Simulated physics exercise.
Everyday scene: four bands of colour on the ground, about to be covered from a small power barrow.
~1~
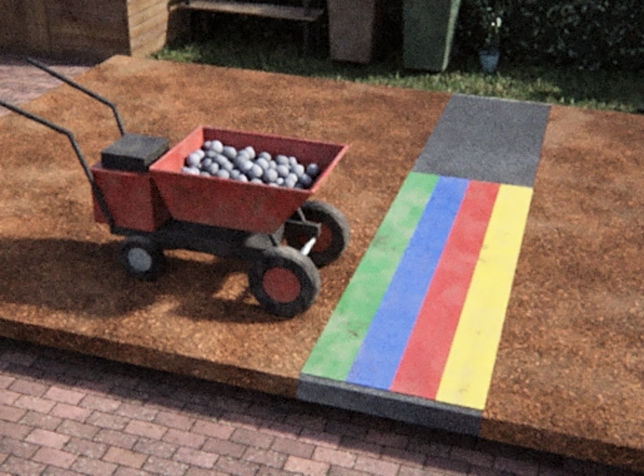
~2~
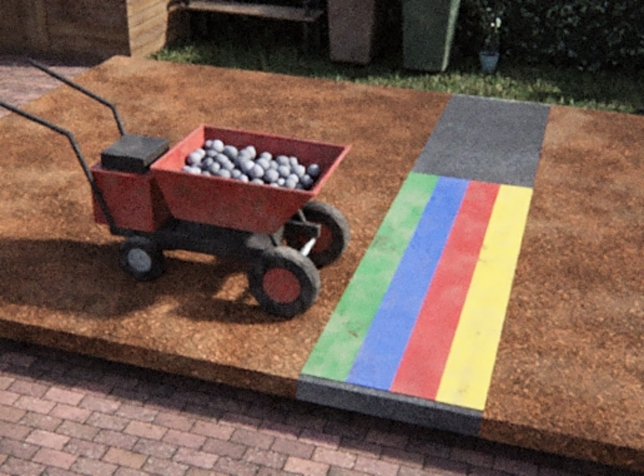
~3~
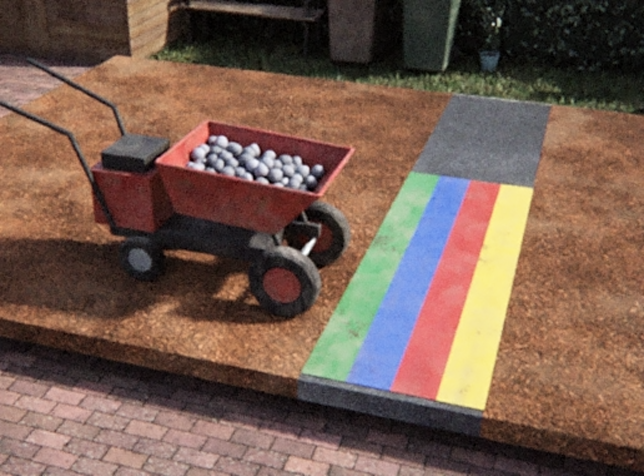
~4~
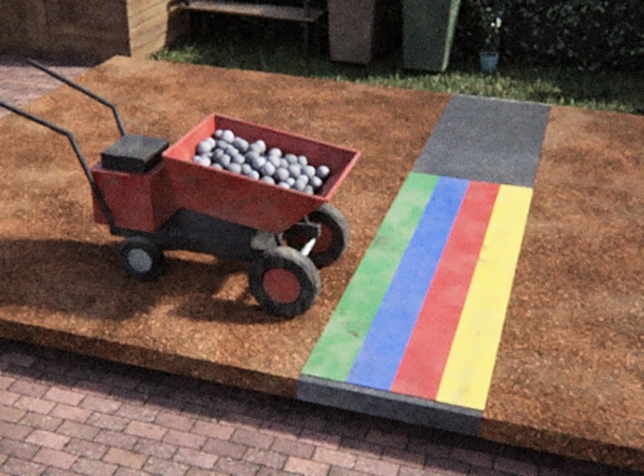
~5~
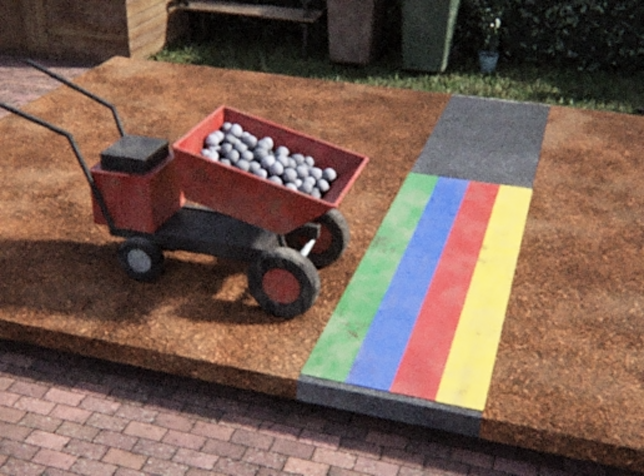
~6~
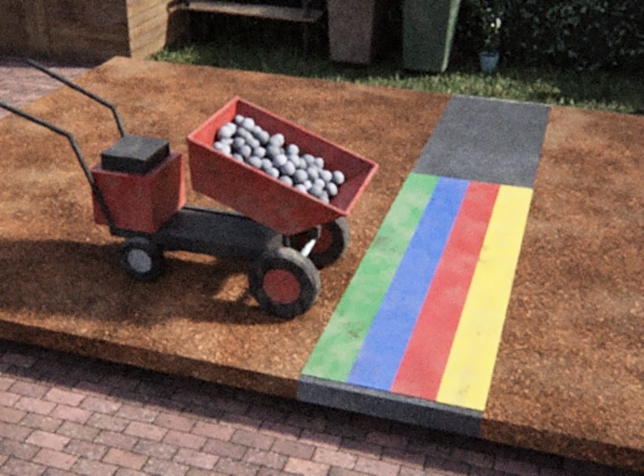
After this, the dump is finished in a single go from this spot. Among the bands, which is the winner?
That would be the red band.
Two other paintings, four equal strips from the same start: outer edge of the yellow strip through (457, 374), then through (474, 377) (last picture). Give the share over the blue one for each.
The first gives around 10 %, the second around 10 %.
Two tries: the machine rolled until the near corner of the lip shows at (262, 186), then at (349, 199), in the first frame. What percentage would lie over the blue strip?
30 % and 0 %.
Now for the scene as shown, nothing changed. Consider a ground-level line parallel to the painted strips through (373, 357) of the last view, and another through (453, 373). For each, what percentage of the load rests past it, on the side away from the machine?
Respectively 80 and 20 percent.
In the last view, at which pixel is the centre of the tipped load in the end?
Centre at rest: Close to (448, 307).
Shortly afterwards, skip tipped steeply; the whole lot in the skip.
Next, skip tipped right over; the bulk in the skip; a little over the blue strip; a little over the red strip; only a few falling.
Some moments later, skip tipped right over; near a quarter in the skip; a little over the blue strip; near a third over the red strip; near a quarter over the yellow strip; a little off the paint.
In the end, skip tipped right over; near a quarter in the skip; none at all over the green strip; a little over the blue strip; near a third over the red strip; near a quarter over the yellow strip; a little off the paint.
